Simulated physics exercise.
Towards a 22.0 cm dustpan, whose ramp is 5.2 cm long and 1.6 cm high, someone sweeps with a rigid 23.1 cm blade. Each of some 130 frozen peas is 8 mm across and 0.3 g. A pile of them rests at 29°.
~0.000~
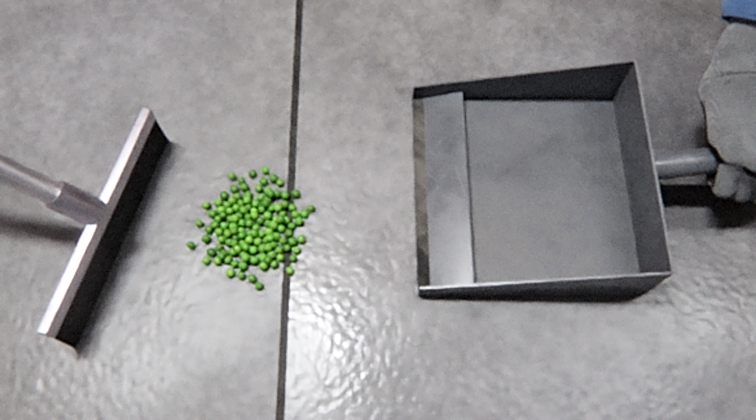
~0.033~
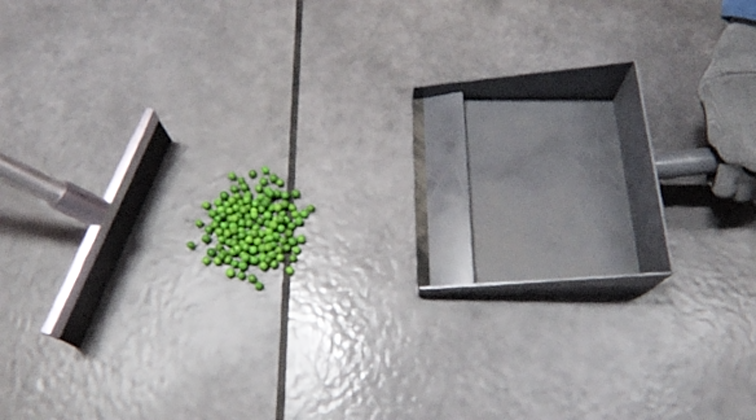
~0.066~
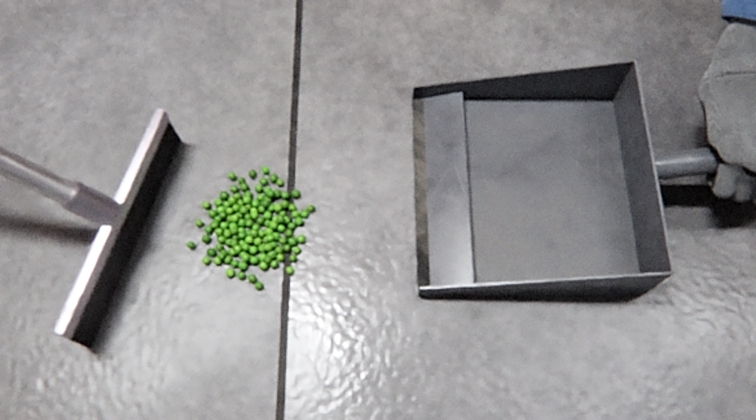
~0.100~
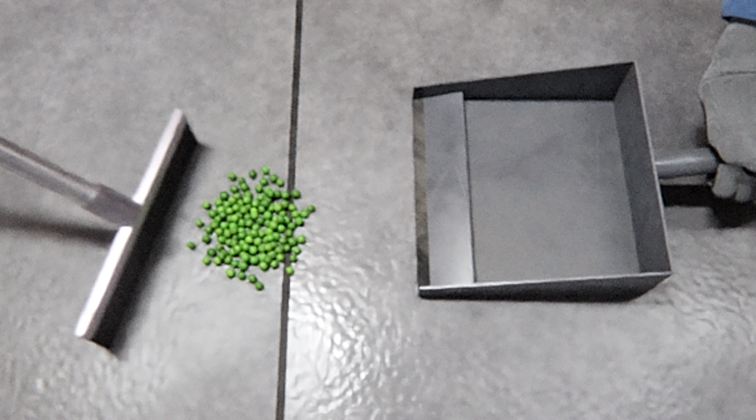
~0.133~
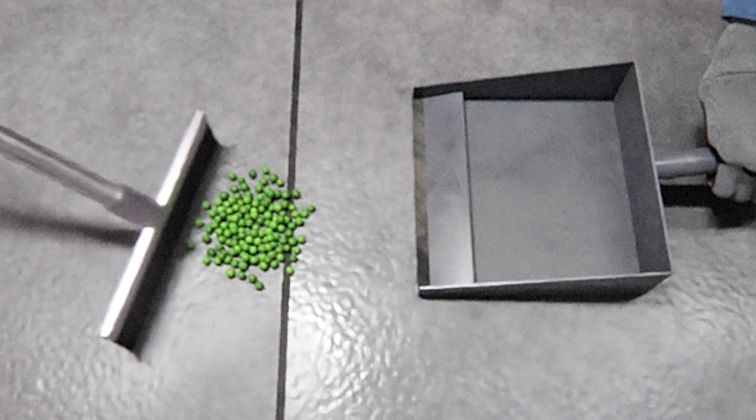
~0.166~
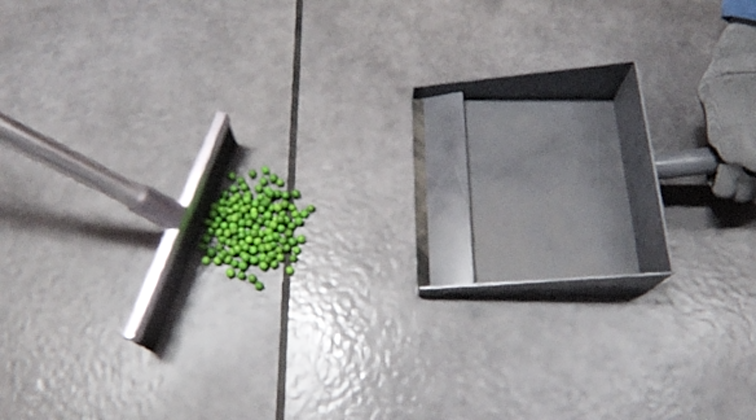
A flat blade on a pole slid rightward across gray tiles toward a small pile of green peas and just reached its left edge, while a gloved hand held a dustpan still on the right.
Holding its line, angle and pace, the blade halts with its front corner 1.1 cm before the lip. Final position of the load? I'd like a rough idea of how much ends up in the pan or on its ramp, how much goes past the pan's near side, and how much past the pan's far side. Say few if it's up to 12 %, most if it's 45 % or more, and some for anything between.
Here is my call: Pan some, near side some, far side few.
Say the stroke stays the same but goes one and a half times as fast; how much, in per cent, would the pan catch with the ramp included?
I'd put it at roughly 25 per cent.
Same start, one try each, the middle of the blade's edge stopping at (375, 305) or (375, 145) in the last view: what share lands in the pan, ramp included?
Around 15 per cent, and around 5 per cent.
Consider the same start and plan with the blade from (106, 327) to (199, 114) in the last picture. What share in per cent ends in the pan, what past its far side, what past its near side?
You'd see pan at 5, far at 0 and near at 20.
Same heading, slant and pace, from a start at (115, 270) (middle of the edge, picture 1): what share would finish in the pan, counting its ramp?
Estimate: ~ 20 %.
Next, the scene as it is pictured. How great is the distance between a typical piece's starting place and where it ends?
I'd say near 18 cm.
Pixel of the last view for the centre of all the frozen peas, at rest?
After settling, the middle sits near (415, 258).
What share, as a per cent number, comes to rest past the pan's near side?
Share at rest: Approx. 25 per cent.
Then, at 0.31 s, middle of the blade 13 cm from the lip; 0 % over the lip, far side 0 %, near side 10 %.
Then, at 0.41 s, middle of the blade 7 cm from the lip; 0 % over the lip, far side 0 %, near side 20 %.
Then, at 0.64 s, middle of the blade 4 cm from the lip; 20 % over the lip, far side 0 %, near side 25 %.
By 1.4 s all is still; pan 15 %, near side 25 %, far side 0 %, in front of the lip or behind the blade 55 %.
